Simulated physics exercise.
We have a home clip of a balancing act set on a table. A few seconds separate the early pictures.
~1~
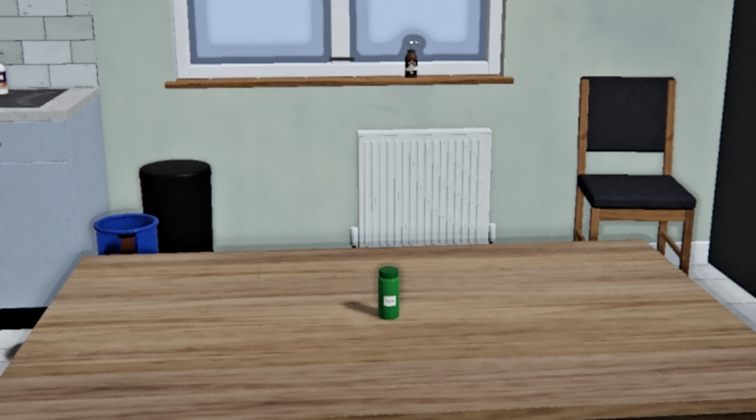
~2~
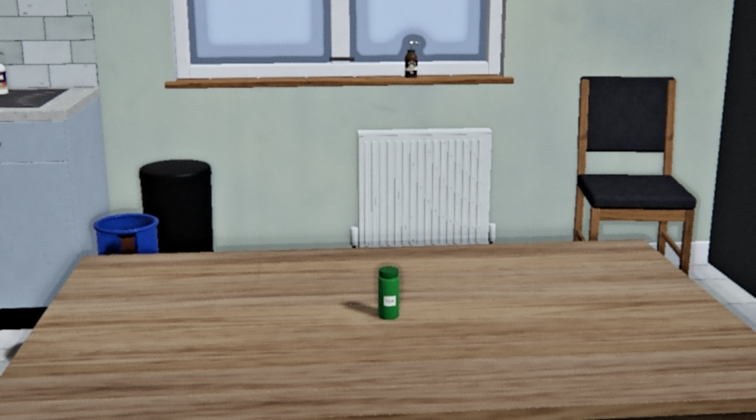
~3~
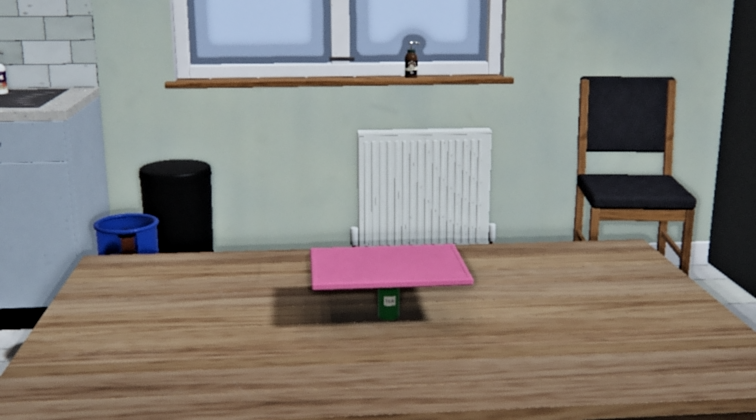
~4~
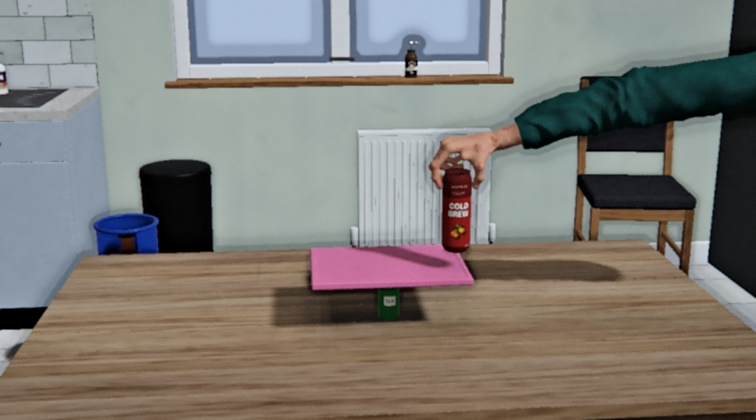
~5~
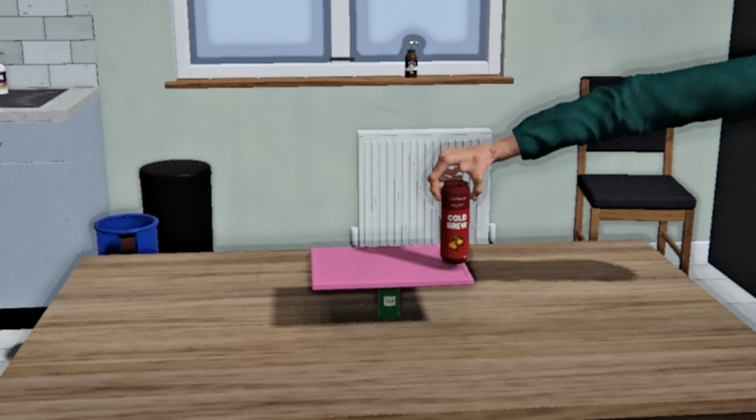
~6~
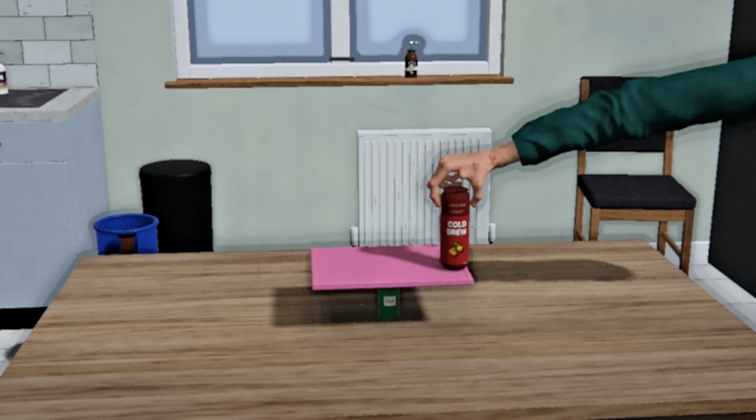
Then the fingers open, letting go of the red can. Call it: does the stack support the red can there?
No, it does not.
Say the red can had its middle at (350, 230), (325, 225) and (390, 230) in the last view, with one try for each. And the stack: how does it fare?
It goes over first, goes over second and remains upright third.
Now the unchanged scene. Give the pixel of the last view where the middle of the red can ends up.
End spot: Near (541, 287).
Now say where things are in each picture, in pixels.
In the first picture, the last thing is not in view yet.
In the second picture, the last thing is not in view yet.
In the third picture, the last thing is not in view yet; pink lid (388, 266).
In the fourth picture, coming down; red can (457, 211); pink lid (388, 266).
In the fifth picture, coming down; red can (455, 222); pink lid (388, 266).
In the sixth picture, in place under the hand; red can (455, 229); pink lid (388, 266).
Then, 0.40 s on from there, red can now fallen; pink lid turned 35° from how it was put.
Then, 0.60 s on from there, pink lid turned 42° from how it was put.
Then, 0.80 s on from there, pink lid turned 33° from how it was put.
Then, 1.40 s on from there, pink lid turned 31° from how it was put.
In the end, fallen, red can; moved from the start, pink lid; green shaker unmoved. At the end, from the last picture's camera, red can near (541, 287). The stack loses its balance.
